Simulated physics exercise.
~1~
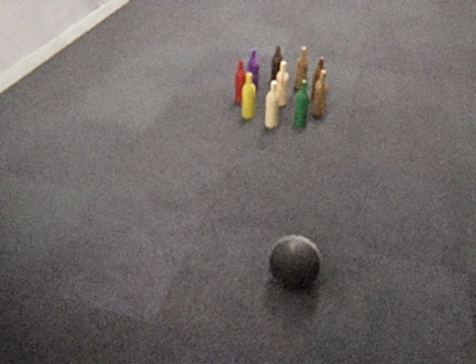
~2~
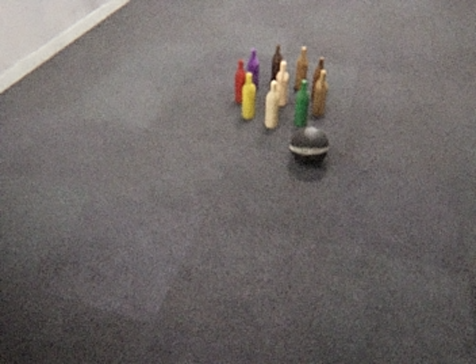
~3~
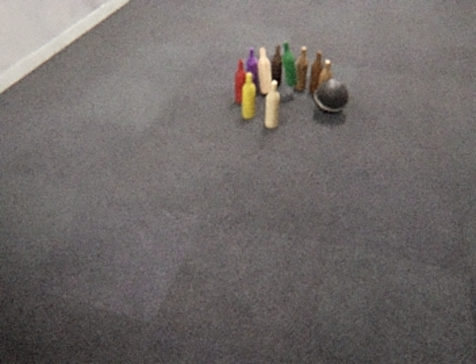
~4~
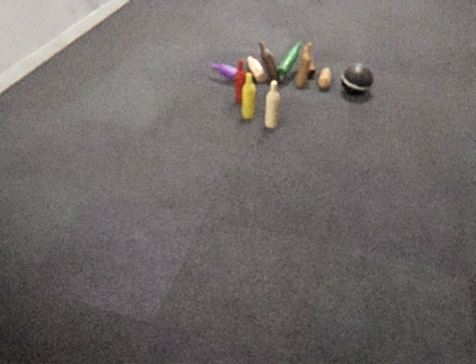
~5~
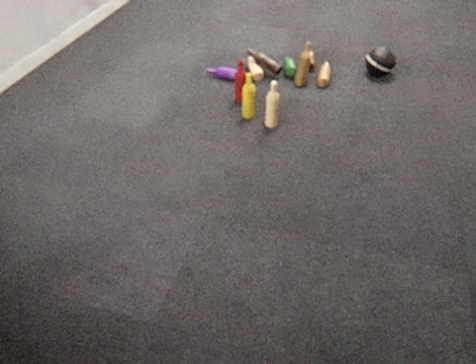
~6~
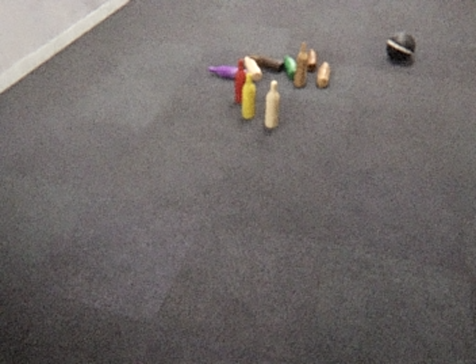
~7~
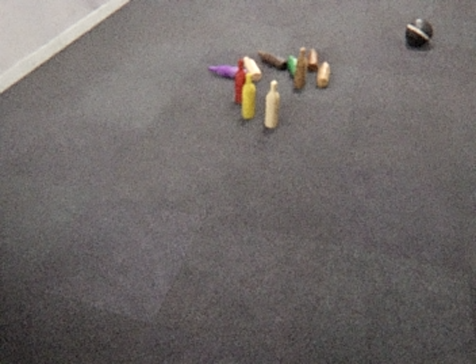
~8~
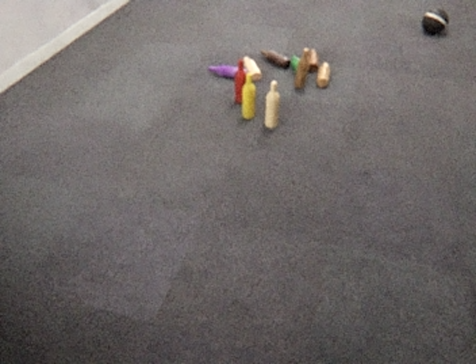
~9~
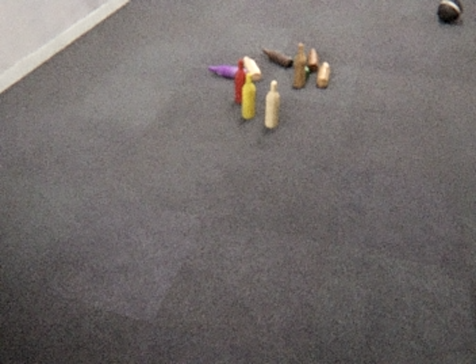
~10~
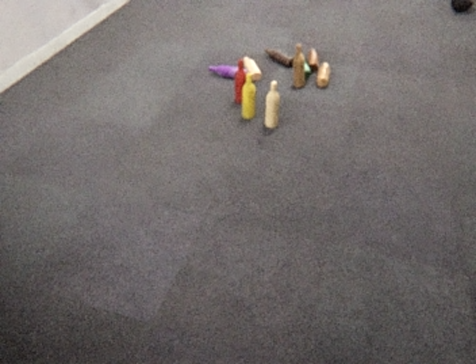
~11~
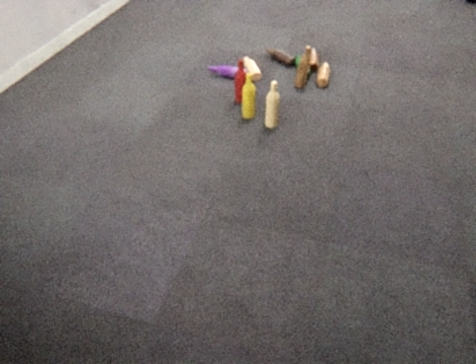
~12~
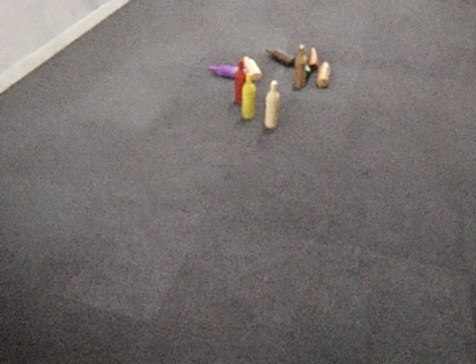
On a grey carpeted floor, a dark ball rolled up into a cluster of coloured wooden skittles, knocked over several, including the green and purple ones, and rolled off at the upper right, leaving the red and yellow skittles among those still standing.
